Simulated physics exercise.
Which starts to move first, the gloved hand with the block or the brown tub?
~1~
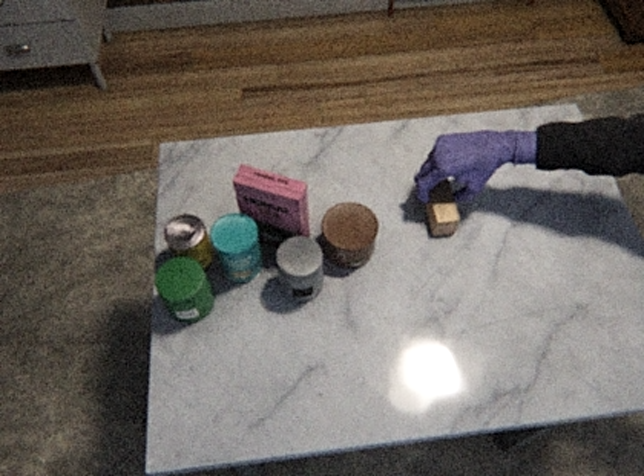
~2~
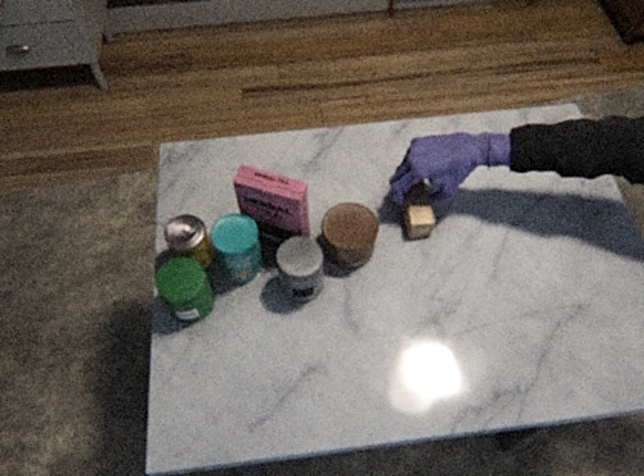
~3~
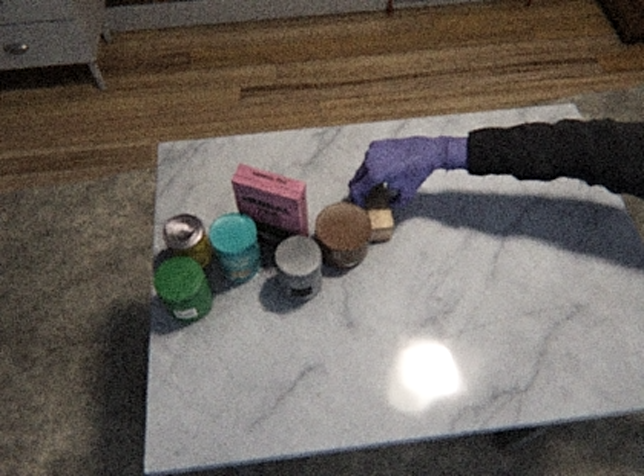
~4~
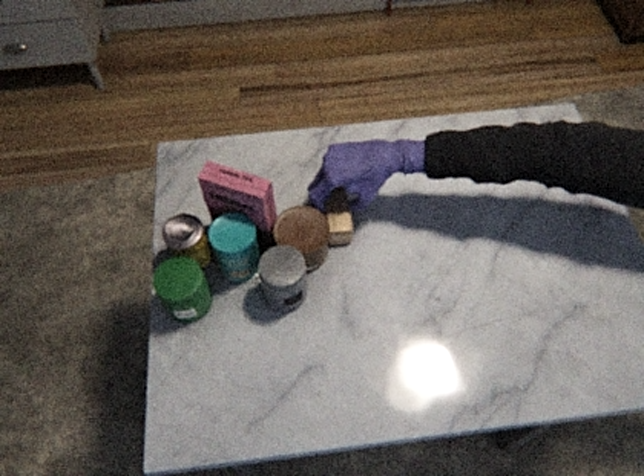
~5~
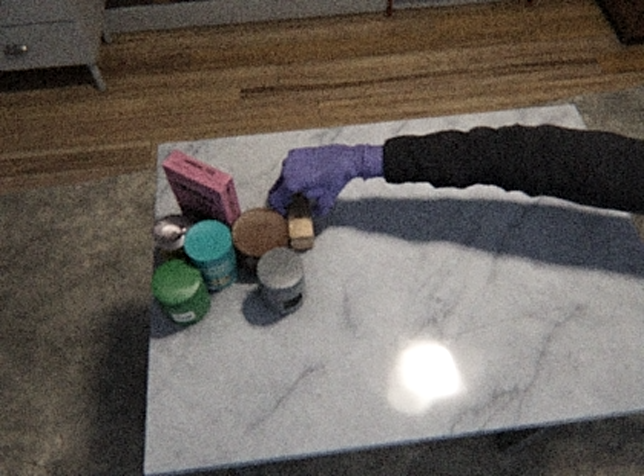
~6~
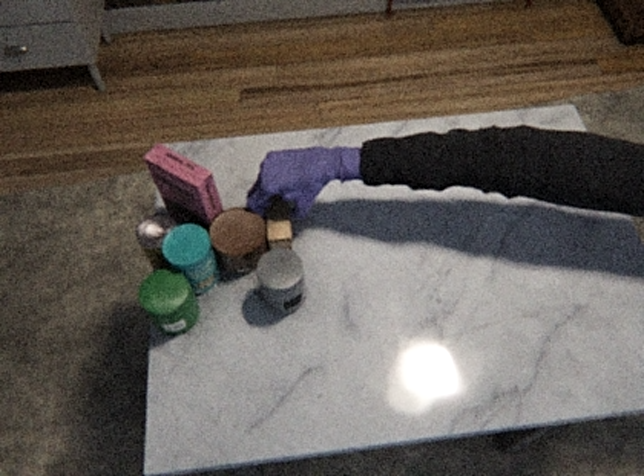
The gloved hand starts moving first, sliding left with the block. The brown tub is only pushed along later, once the block has reached it.
